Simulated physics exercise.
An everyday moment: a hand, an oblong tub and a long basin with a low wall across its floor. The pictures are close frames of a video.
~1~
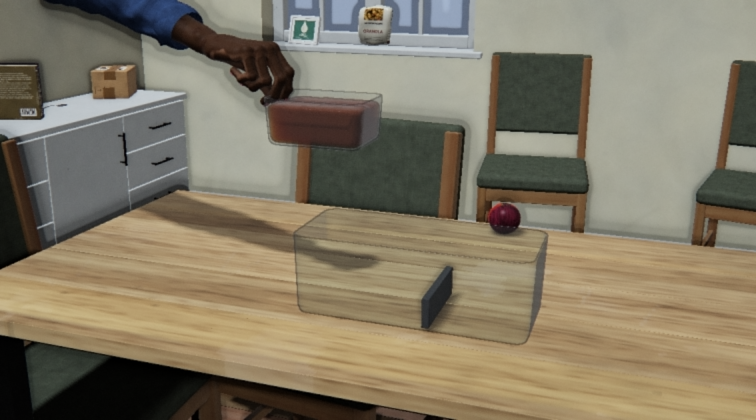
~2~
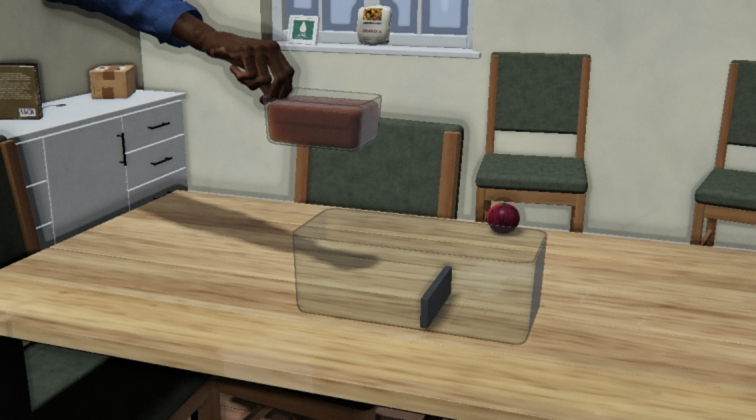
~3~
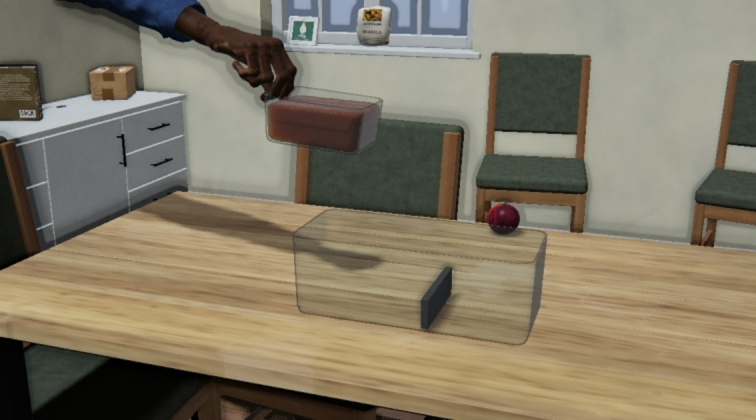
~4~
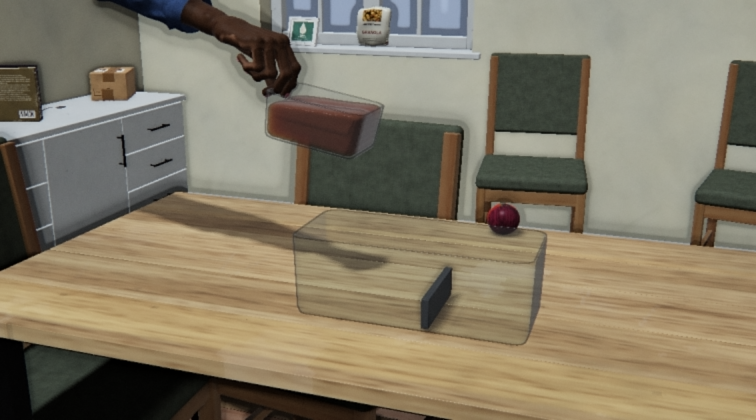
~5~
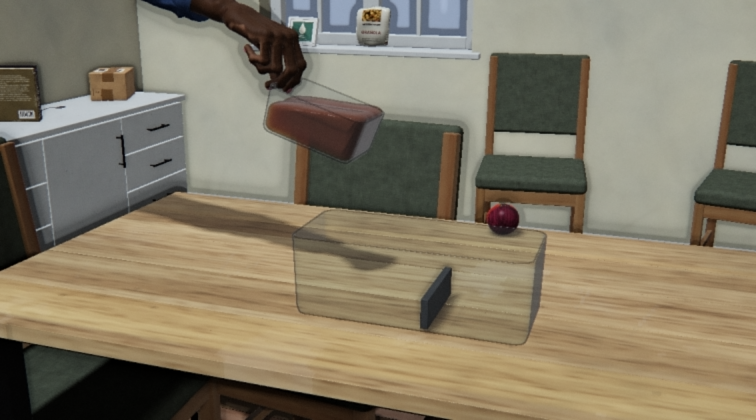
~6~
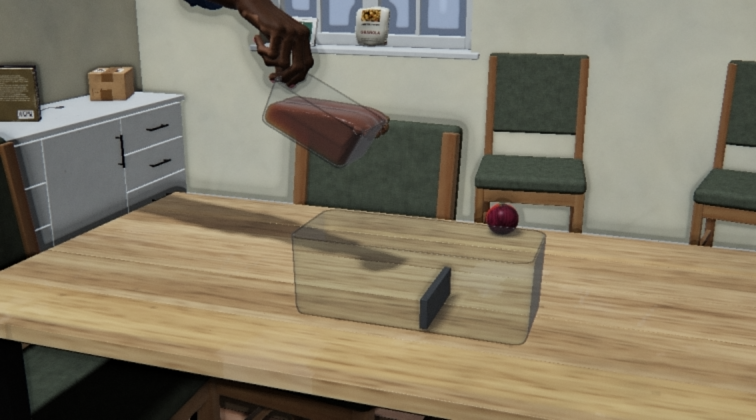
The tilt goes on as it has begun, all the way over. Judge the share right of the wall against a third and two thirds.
In the end not even a third is right of the wall.
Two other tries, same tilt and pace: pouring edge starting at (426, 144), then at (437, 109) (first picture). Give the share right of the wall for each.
About 75 and 75 per cent.
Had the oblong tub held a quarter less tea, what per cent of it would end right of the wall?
Roughly 5 in a hundred.
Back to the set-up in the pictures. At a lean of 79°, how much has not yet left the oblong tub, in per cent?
Near 25 %.
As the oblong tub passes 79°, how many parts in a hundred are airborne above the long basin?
Roughly 45 in a hundred.
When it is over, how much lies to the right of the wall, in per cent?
Near 15 %.
A moment on, the oblong tub is tipped on its side and 23 per cent is still to pour, 24 is left of the wall and 5 right of it.
Next, the oblong tub is tipped on its side and 7 per cent is still to pour, 69 is left of the wall and 14 right of it.
Then the oblong tub is tipped on its side and 2 per cent is still to pour, 75 is left of the wall and 14 right of it.
Later the oblong tub is tipped on its side and 0 per cent is still to pour, 78 is left of the wall and 14 right of it.
In the end 78 per cent lies left of the wall, 15 right of it and 8 outside.
